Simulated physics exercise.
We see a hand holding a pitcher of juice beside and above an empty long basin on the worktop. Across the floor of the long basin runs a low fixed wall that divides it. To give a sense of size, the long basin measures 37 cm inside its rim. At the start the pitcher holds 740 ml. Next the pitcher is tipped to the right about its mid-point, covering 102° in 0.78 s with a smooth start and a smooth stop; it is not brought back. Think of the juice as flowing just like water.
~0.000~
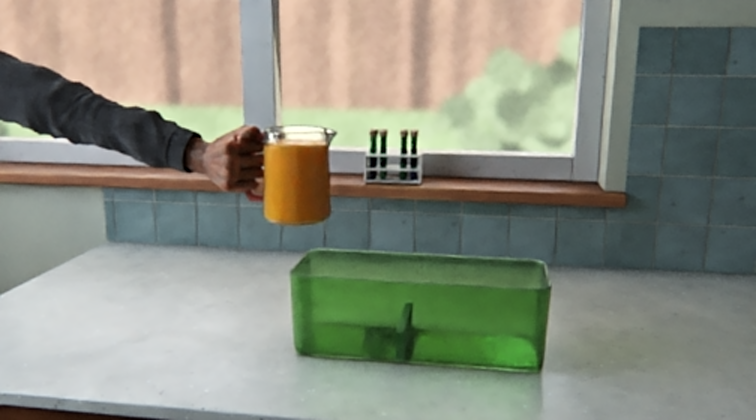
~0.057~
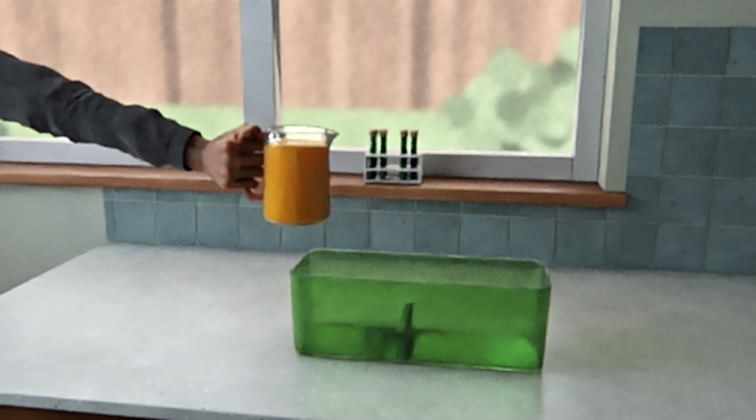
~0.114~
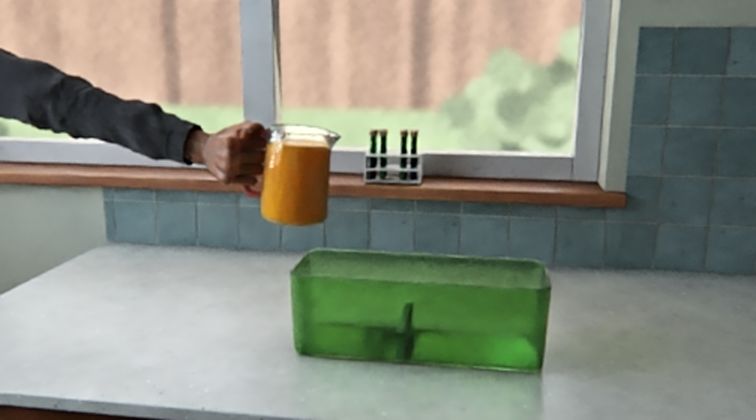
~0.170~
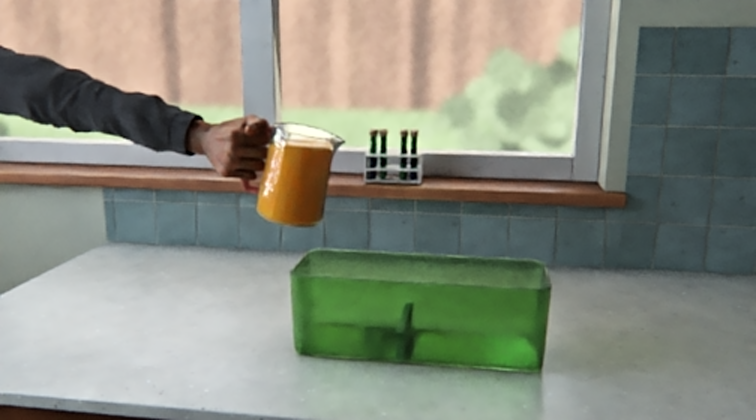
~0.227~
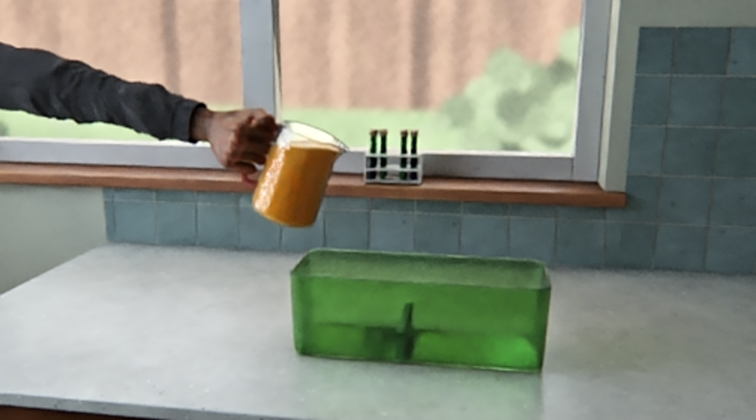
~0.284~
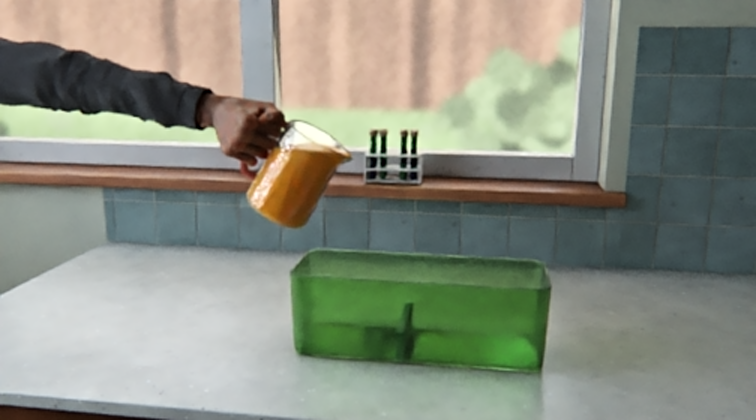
At a worktop by a window, a hand tilts a pitcher of orange juice rightward.
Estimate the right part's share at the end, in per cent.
Roughly 20 per cent is in the right part.
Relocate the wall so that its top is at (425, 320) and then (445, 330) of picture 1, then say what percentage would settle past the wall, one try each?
Respectively close to 5 and 15 %.
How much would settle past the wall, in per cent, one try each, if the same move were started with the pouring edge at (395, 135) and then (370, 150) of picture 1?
Try 1: Approx. 95 %; try 2: Approx. 85 %.
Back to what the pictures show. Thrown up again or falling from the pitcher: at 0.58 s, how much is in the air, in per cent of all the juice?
Close to 18 in a hundred.
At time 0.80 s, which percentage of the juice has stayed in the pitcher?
Around 30 in a hundred.
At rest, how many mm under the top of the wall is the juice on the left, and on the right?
Left 12 mm, right 36 mm.
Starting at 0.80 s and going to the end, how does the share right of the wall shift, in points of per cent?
There is a rise of about 10.
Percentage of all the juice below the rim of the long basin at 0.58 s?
I'd put it near 9 percent.
Then, 0.58 s in, the tilt is 87° and 73 per cent is still to pour, 7 is left of the wall and 2 right of it.
Then, 0.80 s in, the tilt is 102° and 30 per cent is still to pour, 41 is left of the wall and 11 right of it.
Then, 1.03 s in, the tilt is 102° and 9 per cent is still to pour, 65 is left of the wall and 19 right of it.
Then, 1.28 s in, the tilt is 102° and 2 per cent is still to pour, 76 is left of the wall and 20 right of it.
Finally, 78 per cent lies left of the wall, 20 right of it and 1 outside.
